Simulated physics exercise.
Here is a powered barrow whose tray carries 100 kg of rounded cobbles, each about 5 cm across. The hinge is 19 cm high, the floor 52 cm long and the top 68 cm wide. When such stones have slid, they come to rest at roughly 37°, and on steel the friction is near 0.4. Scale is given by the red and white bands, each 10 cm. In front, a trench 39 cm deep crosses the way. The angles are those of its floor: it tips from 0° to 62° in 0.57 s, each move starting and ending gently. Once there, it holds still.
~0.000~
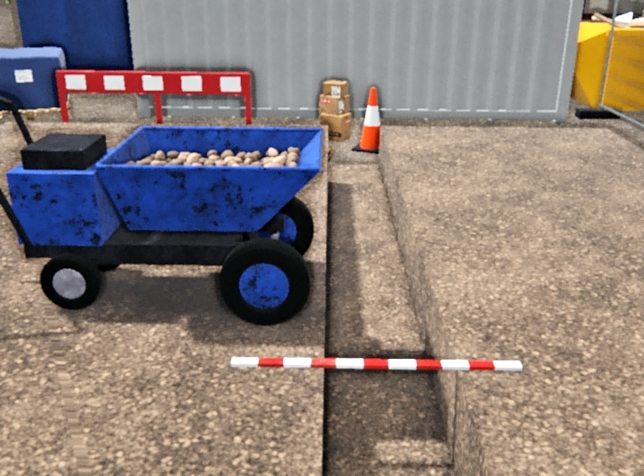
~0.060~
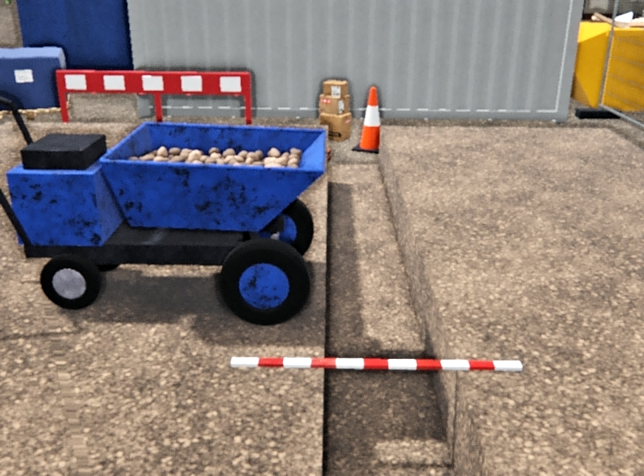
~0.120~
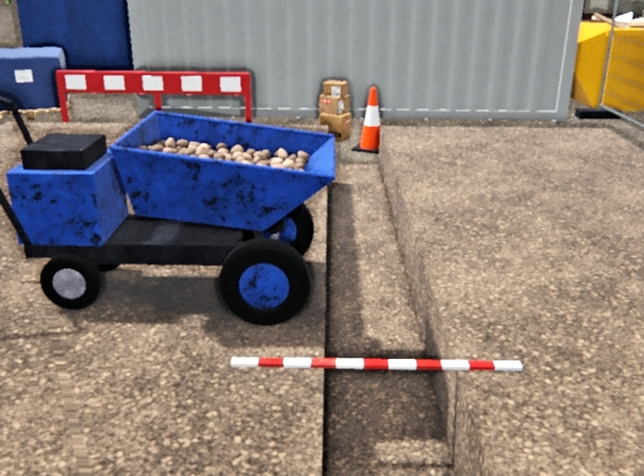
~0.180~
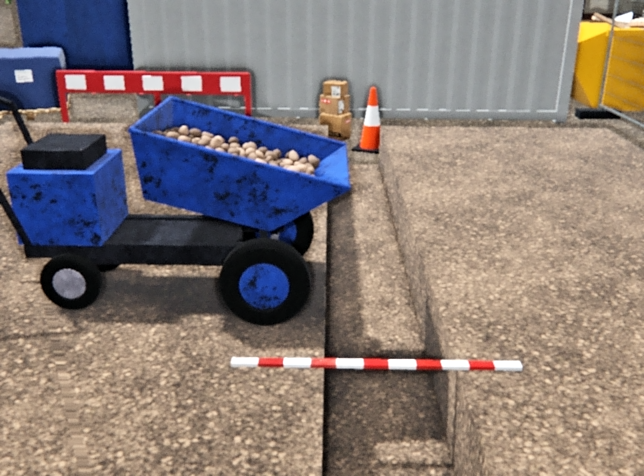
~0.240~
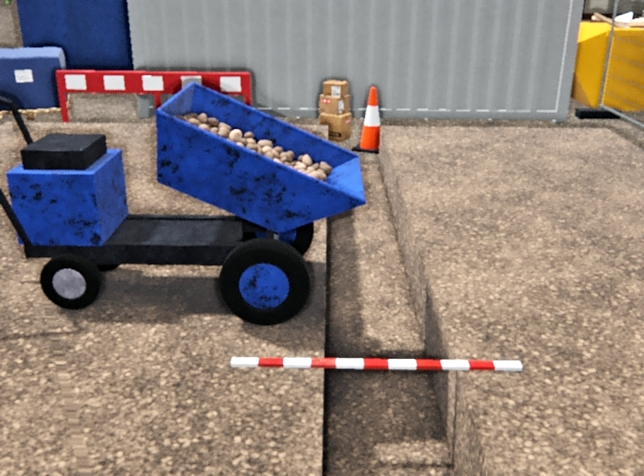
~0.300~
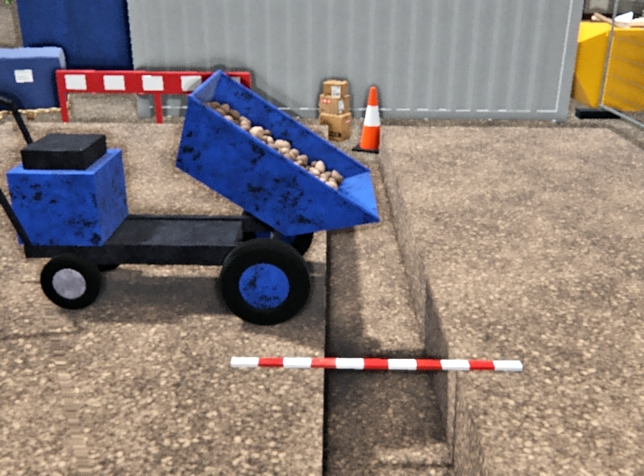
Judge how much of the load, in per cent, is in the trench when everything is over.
I judge it at about 53 per cent.
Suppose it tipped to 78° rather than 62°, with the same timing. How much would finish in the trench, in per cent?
It would be near 60 per cent.
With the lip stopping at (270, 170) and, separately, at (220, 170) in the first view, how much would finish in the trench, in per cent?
The first start gives about 85 per cent, the second about 100.
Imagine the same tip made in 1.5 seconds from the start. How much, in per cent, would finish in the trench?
Near 75 per cent.
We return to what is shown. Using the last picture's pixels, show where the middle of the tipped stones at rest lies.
(425, 337).
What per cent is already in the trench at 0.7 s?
Roughly 5% by that time.
After 0.4 s the floor is at 53°; 100 % in the tray; the foremost stones are at (365, 226).
After 0.7 s the floor is at 62°; 93 % in the tray, 7 % in the trench; the foremost stones are at (439, 282).
After 1.0 s the floor is at 62°; 34 % in the tray, 22 % in the trench, 44 % past the trench; the foremost stones are at (565, 294).
After 3.0 s the floor is at 62°; 0 % in the tray, 53 % in the trench, 47 % past the trench; the foremost stones are past the picture's edge.
